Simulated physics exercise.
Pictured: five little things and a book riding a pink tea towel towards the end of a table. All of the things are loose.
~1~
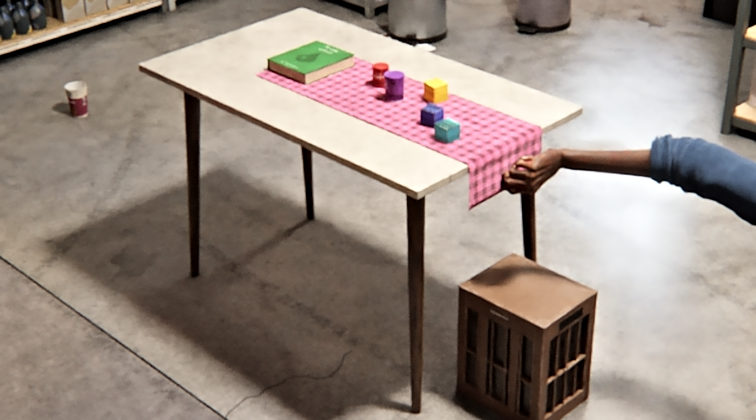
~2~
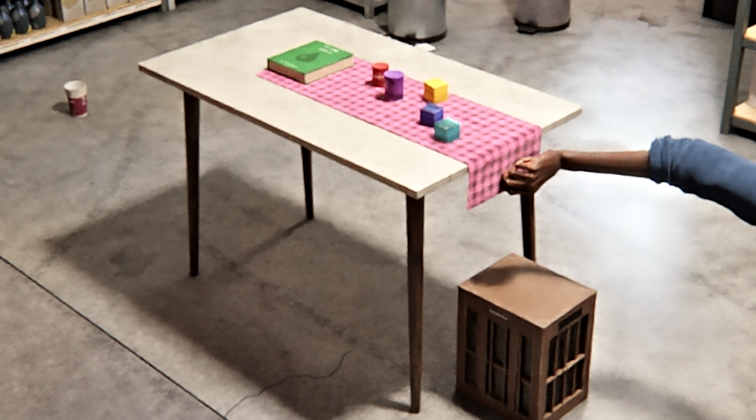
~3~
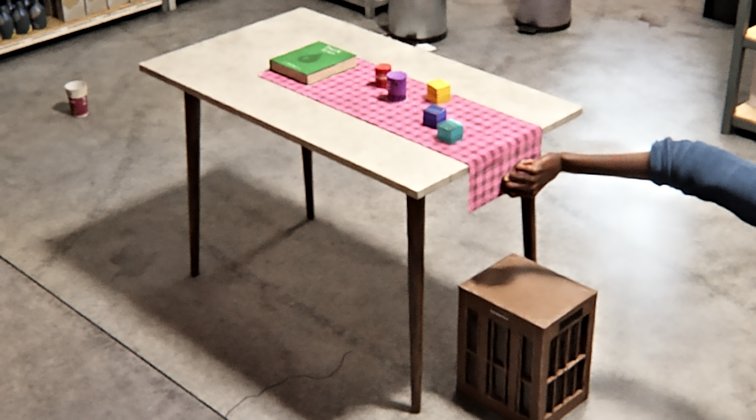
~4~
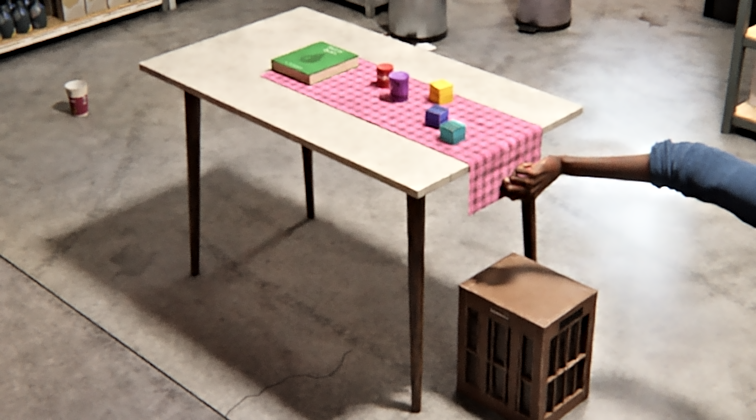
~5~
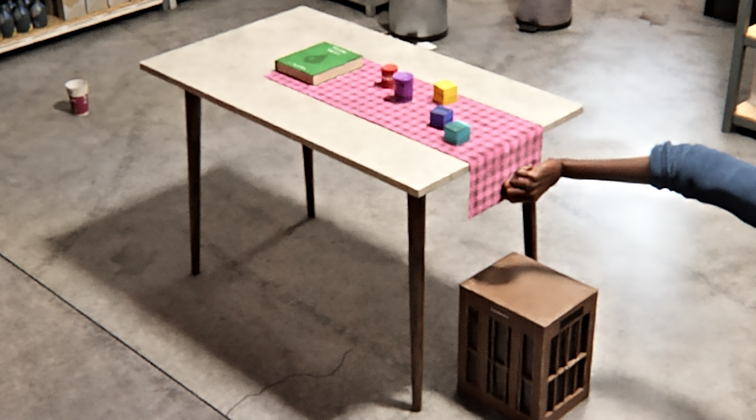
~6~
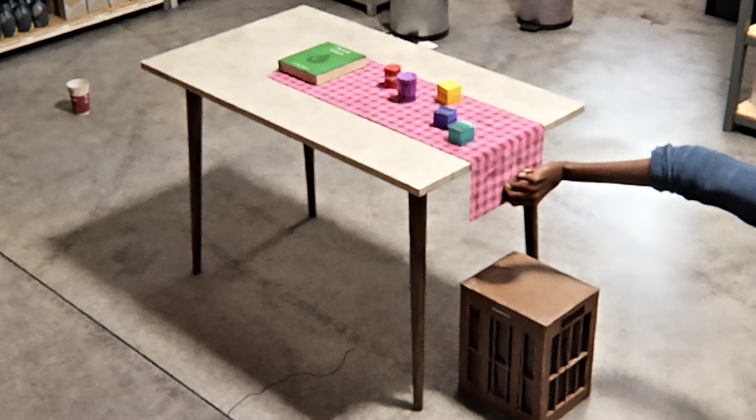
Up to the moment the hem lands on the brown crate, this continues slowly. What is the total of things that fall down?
Yeah well, the pull sends off two pieces and stops there.
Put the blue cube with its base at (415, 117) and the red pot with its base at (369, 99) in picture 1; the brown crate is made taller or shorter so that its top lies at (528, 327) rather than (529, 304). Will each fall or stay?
The blue cube does not stay aboard, and the red pot stays aboard.
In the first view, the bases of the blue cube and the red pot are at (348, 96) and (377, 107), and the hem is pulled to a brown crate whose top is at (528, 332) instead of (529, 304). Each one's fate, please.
Observed: Blue cube remains seated; red pot remains seated.
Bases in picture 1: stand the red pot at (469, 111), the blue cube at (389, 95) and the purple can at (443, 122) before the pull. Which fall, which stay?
Red pot - leaves the top, blue cube - stays aboard, purple can - leaves the top.
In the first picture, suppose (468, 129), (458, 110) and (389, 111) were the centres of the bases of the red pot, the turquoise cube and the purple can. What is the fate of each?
Record - red pot lost; turquoise cube lost; purple can retained.
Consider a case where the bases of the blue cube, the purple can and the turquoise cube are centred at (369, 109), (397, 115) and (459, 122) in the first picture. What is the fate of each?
Result - the blue cube stays put, the purple can stays put, and the turquoise cube comes off.
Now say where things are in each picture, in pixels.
Hem (469, 210); turquoise cube (448, 123); blue cube (432, 108); yellow cube (436, 82); purple can (395, 74); red pot (381, 65); top of the crate (529, 304), in the first picture.
Hem (467, 210); turquoise cube (447, 123), in the second picture.
Hem (468, 214); blue cube (435, 109), in the third picture.
Hem (469, 216); yellow cube (441, 84); top of the crate (529, 304), in the fourth picture.
Hem (469, 219); purple can (403, 76), in the fifth picture.
Hem (470, 222); turquoise cube (462, 126); blue cube (445, 110); yellow cube (449, 84); purple can (407, 76); red pot (393, 67), in the sixth picture.
A little later, hem near (507, 228); all still up.
Next, hem on the crate; turquoise cube and blue cube gone.
When it is over, hem on the crate; turquoise cube and blue cube gone. The count of fallen things is two.
